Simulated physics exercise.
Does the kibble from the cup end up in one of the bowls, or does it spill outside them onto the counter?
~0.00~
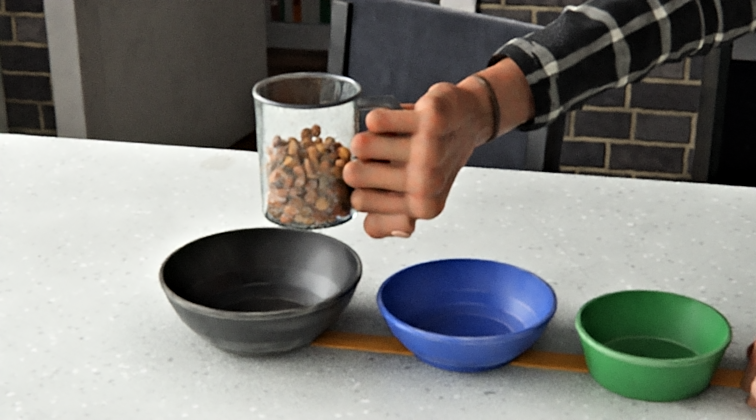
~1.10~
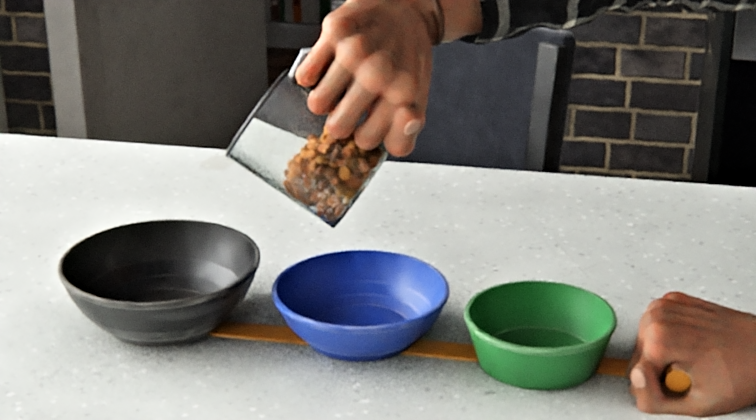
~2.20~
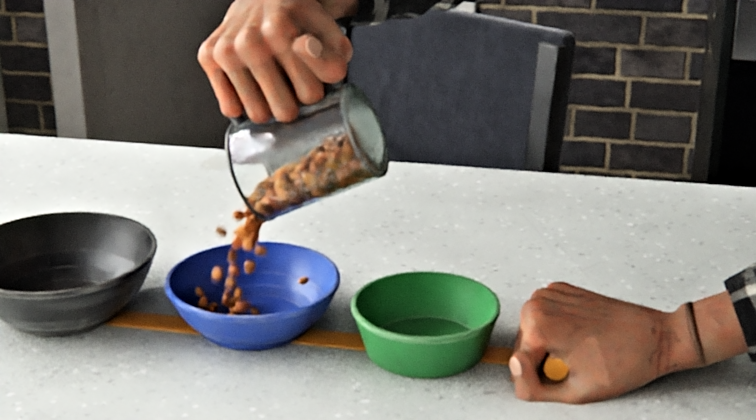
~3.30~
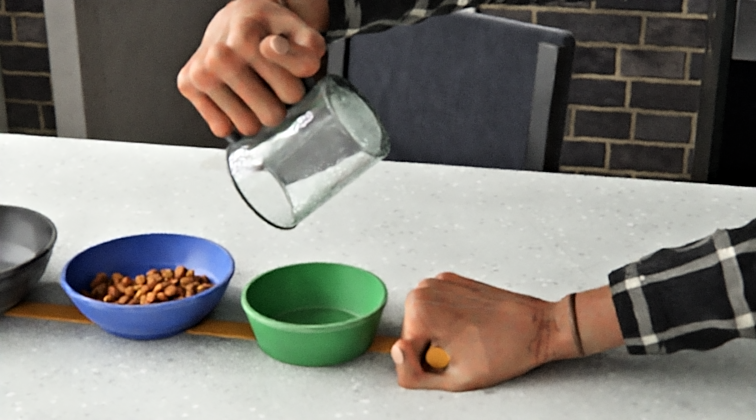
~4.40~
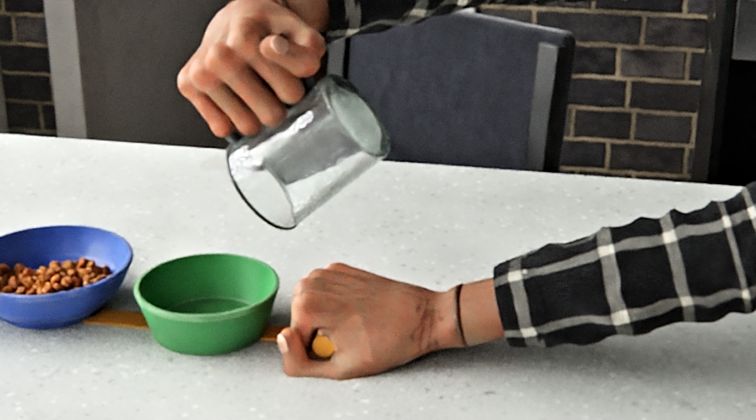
It ends up in a bowl. All of it lands in the blue one, while the black and green ones get none and nothing spills outside.
On a pale speckled counter, a hand tipping kibble from a glass cup into the blue bowl as a strip of bowls slides left.
